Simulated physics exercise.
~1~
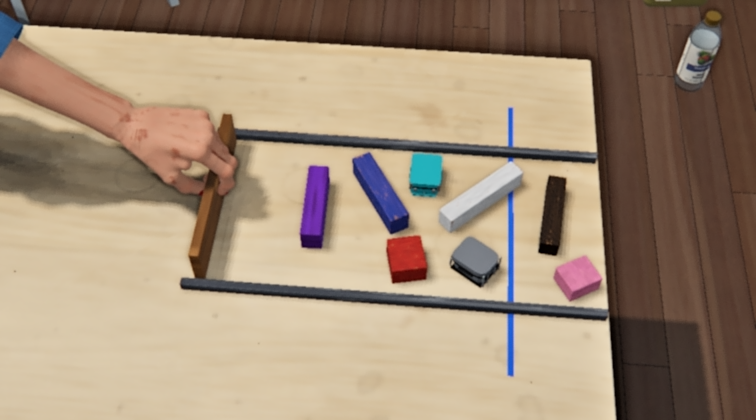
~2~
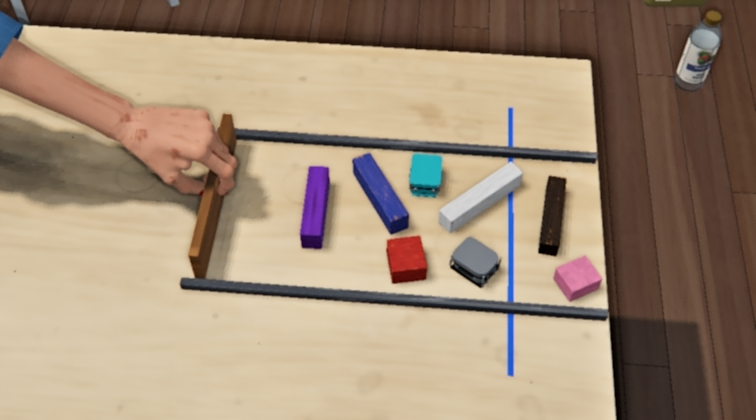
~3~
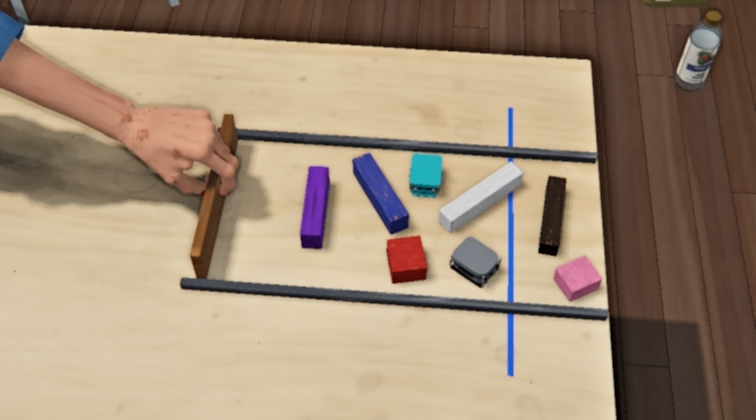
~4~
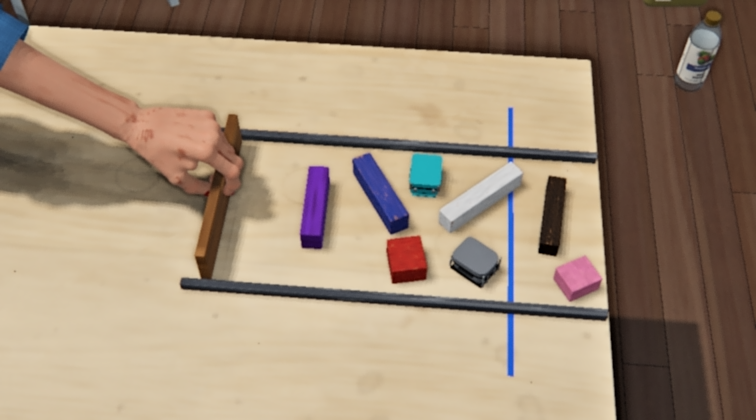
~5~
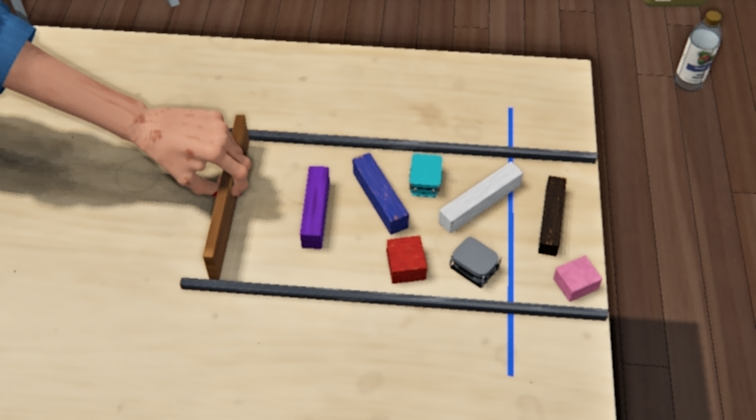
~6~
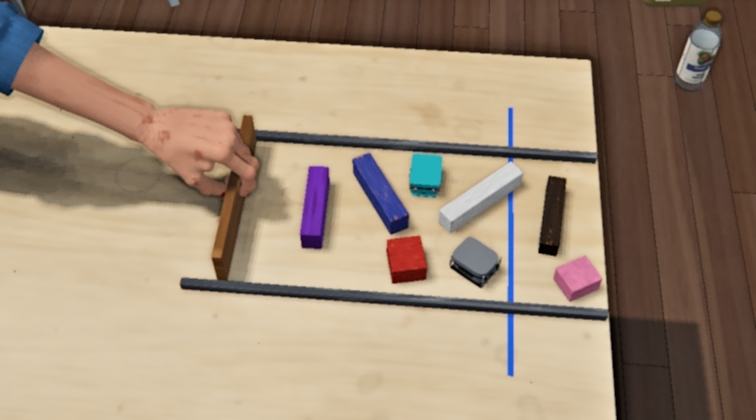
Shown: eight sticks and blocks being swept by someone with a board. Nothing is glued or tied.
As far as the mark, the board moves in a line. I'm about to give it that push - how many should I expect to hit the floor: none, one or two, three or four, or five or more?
Expect one or two.
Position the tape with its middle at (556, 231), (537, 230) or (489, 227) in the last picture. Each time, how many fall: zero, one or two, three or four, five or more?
Taking the three tapes one at a time, the answers are five or over, then three or four, then no fall at all.
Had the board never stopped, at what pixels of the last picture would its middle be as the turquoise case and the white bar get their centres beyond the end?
With the turquoise case it sits around (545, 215), with the white bar around (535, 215).
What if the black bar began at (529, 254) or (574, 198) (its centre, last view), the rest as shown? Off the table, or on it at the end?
The black bar would drop away in the first case and drop away in the second.
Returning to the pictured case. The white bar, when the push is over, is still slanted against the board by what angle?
The angle is about 30 degrees.
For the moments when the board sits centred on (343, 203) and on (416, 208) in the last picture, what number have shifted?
Moved so far: 2, then 6.
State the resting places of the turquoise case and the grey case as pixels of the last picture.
First at (567, 183); second at (584, 275).
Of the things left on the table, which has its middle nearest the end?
The black bar finishes closest.
Soon after, none off yet; pink block at rest near (578, 278); black bar at rest near (553, 215); white bar at rest near (481, 197).
In the end, the number that fall off is one or two; gone, pink block.
